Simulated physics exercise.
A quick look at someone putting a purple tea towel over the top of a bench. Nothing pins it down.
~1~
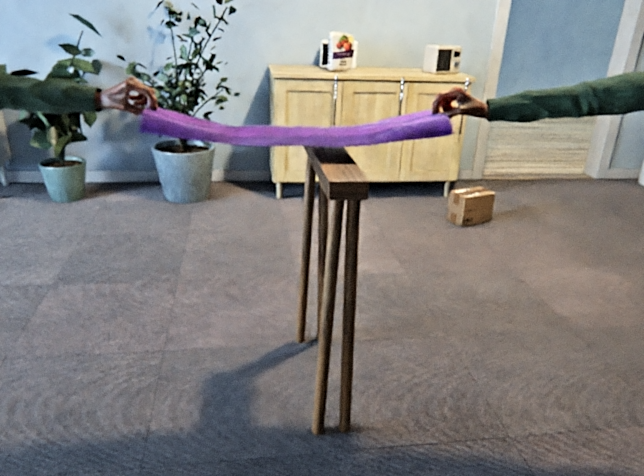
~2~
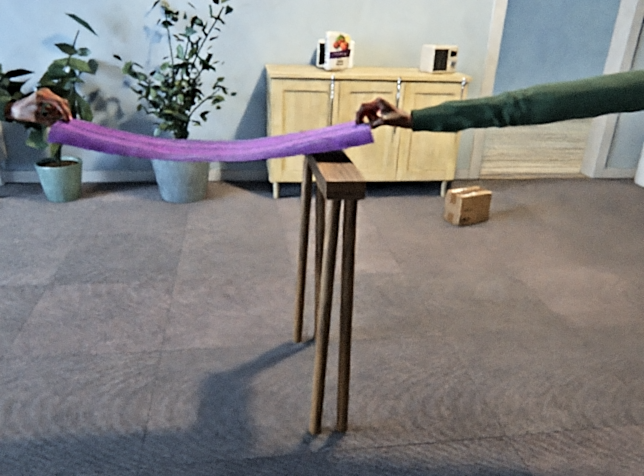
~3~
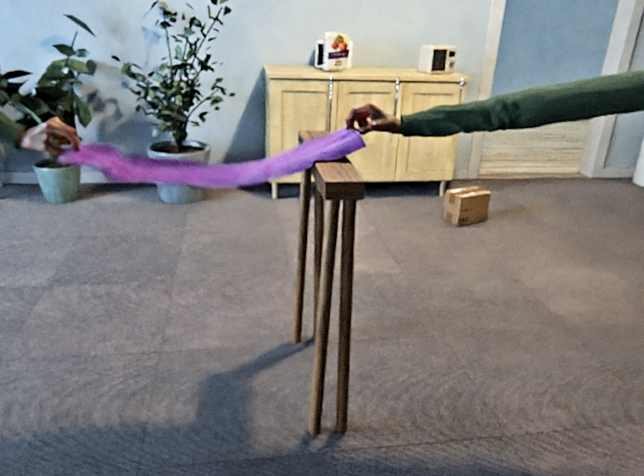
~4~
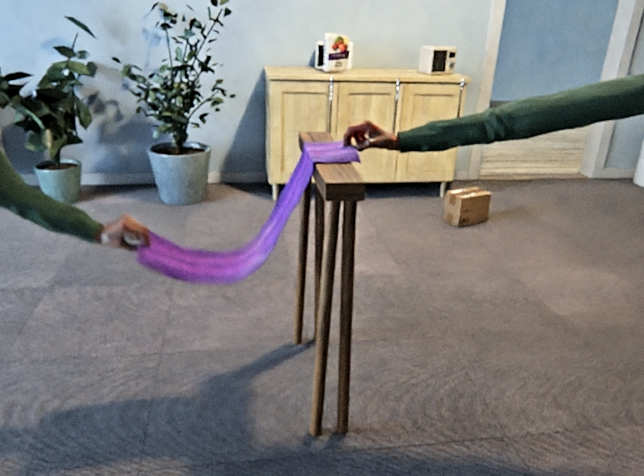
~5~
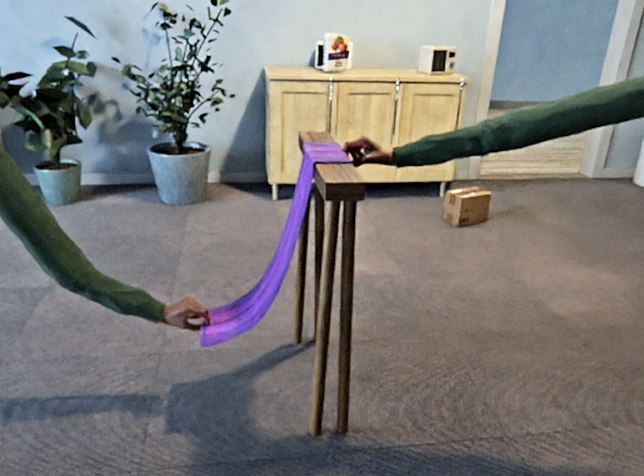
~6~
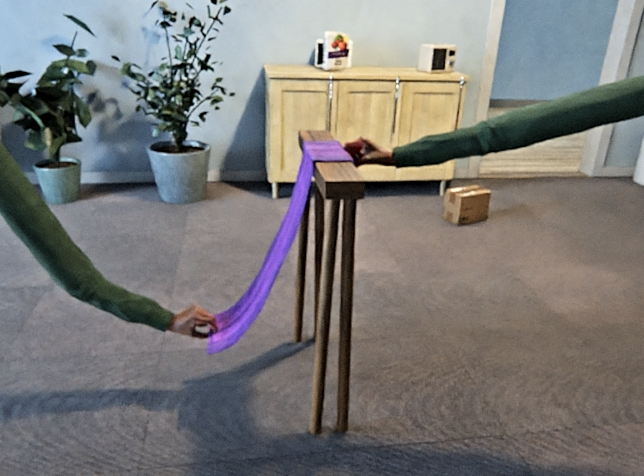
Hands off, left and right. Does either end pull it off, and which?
The purple tea towel falls on the left side.
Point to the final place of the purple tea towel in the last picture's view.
Around (279, 381).
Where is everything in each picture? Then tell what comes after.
Left end (145, 132); right end (449, 135); top of the bench (349, 186), in the first picture.
Left end (53, 142); right end (369, 143), in the second picture.
Left end (62, 163); right end (362, 149); top of the bench (345, 186), in the third picture.
Left end (140, 264); right end (356, 162), in the fourth picture.
Left end (205, 347); right end (353, 170), in the fifth picture.
Left end (212, 353); right end (354, 170); far more of it on the left, in the sixth picture.
Then, 0.24 s later than the last view, tea towel sliding left.
Then, 0.46 s later than the last view, tea towel clear of the top and falling near (273, 368).
Then, 0.68 s later than the last view, tea towel in a heap on the floor near (279, 381).
Finally, tea towel in a heap on the floor near (279, 381). The purple tea towel drops leftwards.
